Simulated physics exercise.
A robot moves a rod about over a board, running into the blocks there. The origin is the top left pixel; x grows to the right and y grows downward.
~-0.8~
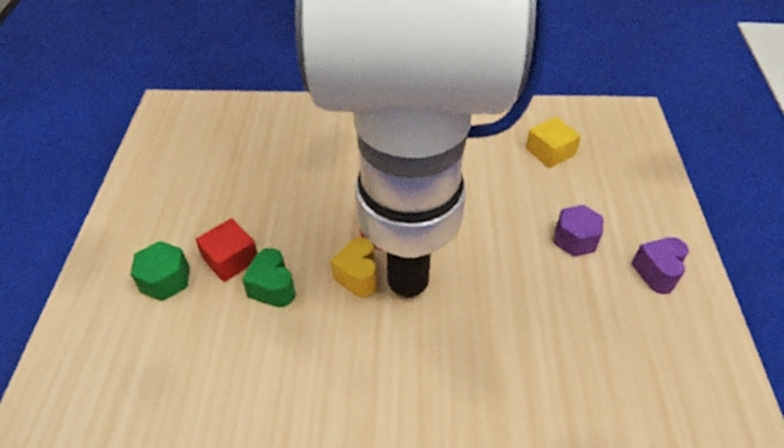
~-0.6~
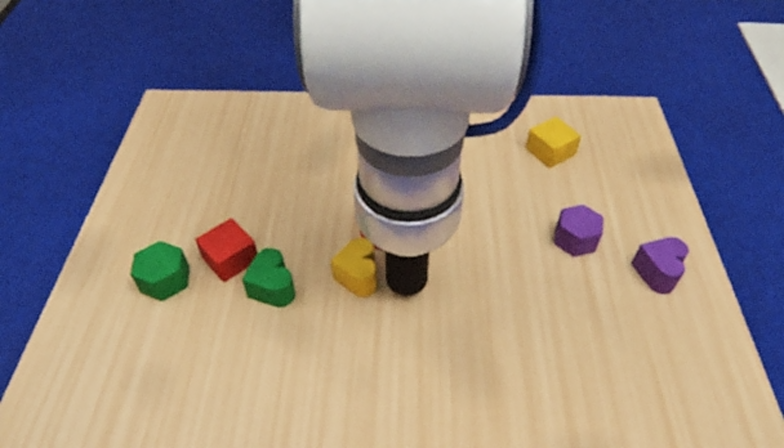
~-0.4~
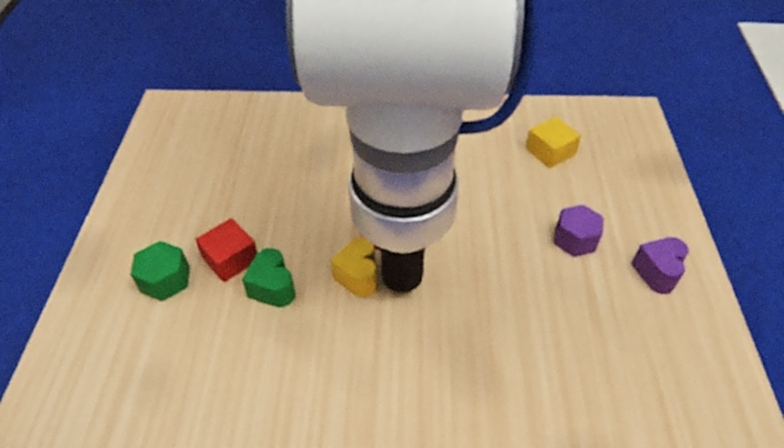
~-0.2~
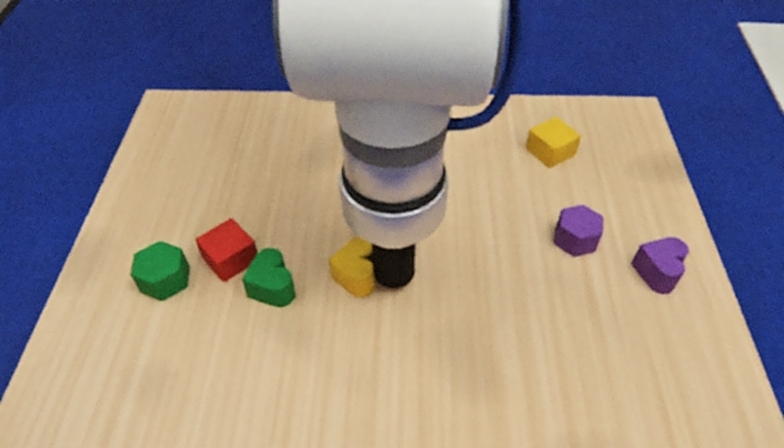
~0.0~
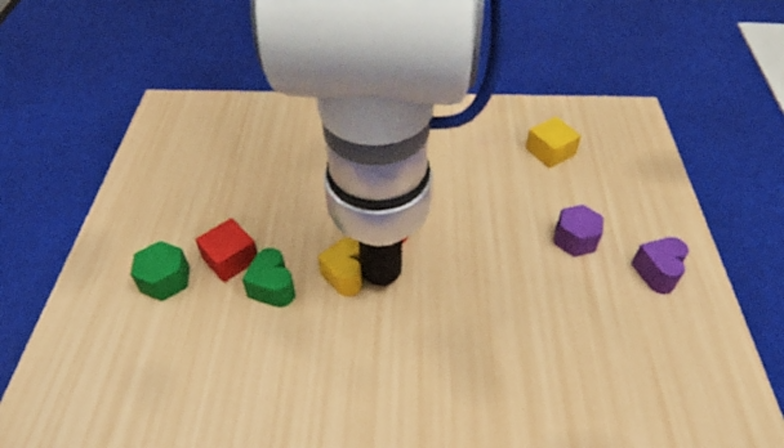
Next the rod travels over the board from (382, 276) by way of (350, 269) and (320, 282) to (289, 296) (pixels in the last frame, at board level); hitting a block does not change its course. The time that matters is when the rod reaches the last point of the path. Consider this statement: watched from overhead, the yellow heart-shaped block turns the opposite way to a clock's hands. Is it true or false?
Answer: False.
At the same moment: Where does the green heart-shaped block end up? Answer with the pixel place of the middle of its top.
By then it is at (217, 286).
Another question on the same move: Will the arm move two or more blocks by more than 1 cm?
Yes.
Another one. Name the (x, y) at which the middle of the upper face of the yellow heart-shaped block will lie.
Answer: (252, 264).
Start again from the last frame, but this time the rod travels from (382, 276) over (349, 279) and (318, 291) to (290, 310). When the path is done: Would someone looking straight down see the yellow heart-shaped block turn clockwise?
Going by the path, yes.
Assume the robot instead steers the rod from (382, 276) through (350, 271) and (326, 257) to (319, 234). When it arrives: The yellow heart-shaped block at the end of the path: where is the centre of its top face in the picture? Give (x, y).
Most likely (283, 237).
What follows on the original path. Halfway along, rod (334, 268); green heart-shaped block (260, 271), turned 15° anticlockwise; yellow heart-shaped block (295, 253).
At the end, rod (287, 289); green heart-shaped block (217, 286); yellow heart-shaped block (252, 264), turned 25° clockwise; red round block unmoved.
